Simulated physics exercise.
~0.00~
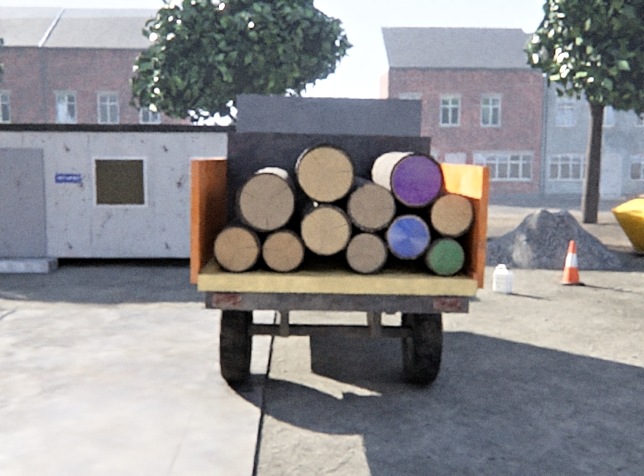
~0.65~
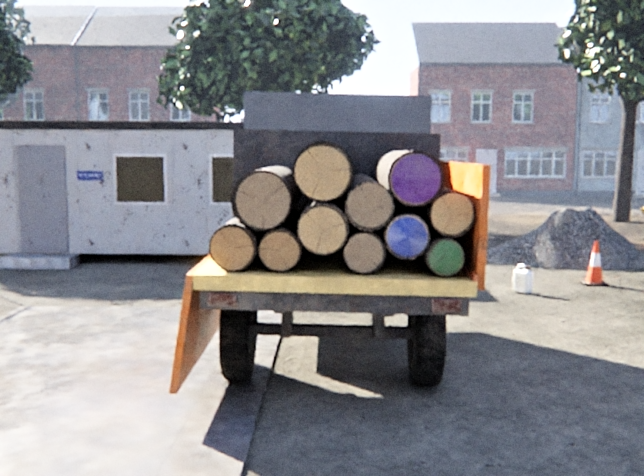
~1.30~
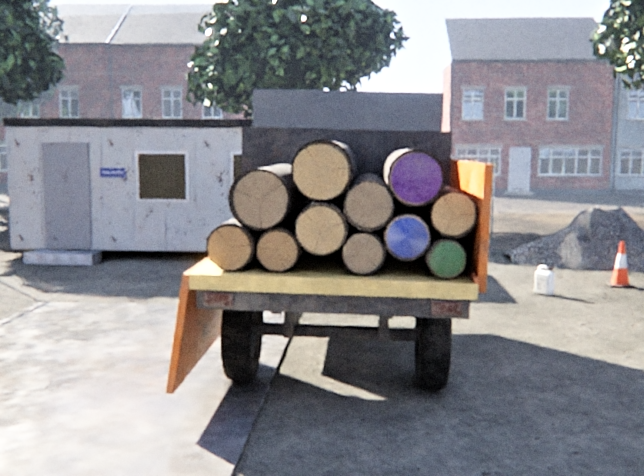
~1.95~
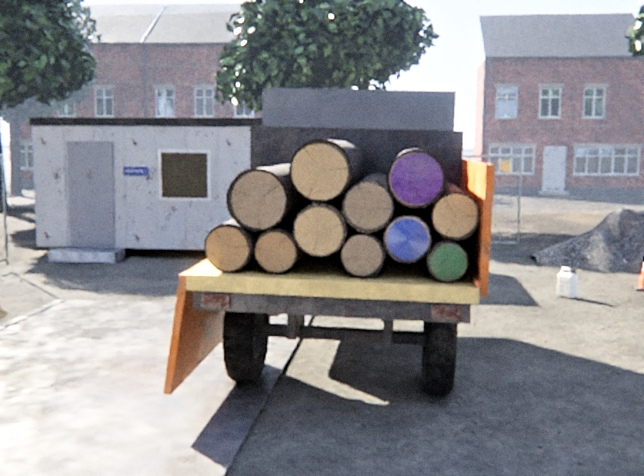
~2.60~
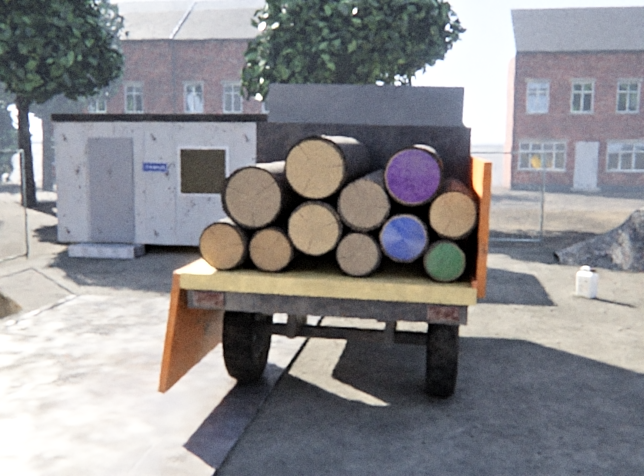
Stacked logs, one purple-ended, one blue, staying put on a flatbed lorry as its left side board drops open, the view drifting sideways.
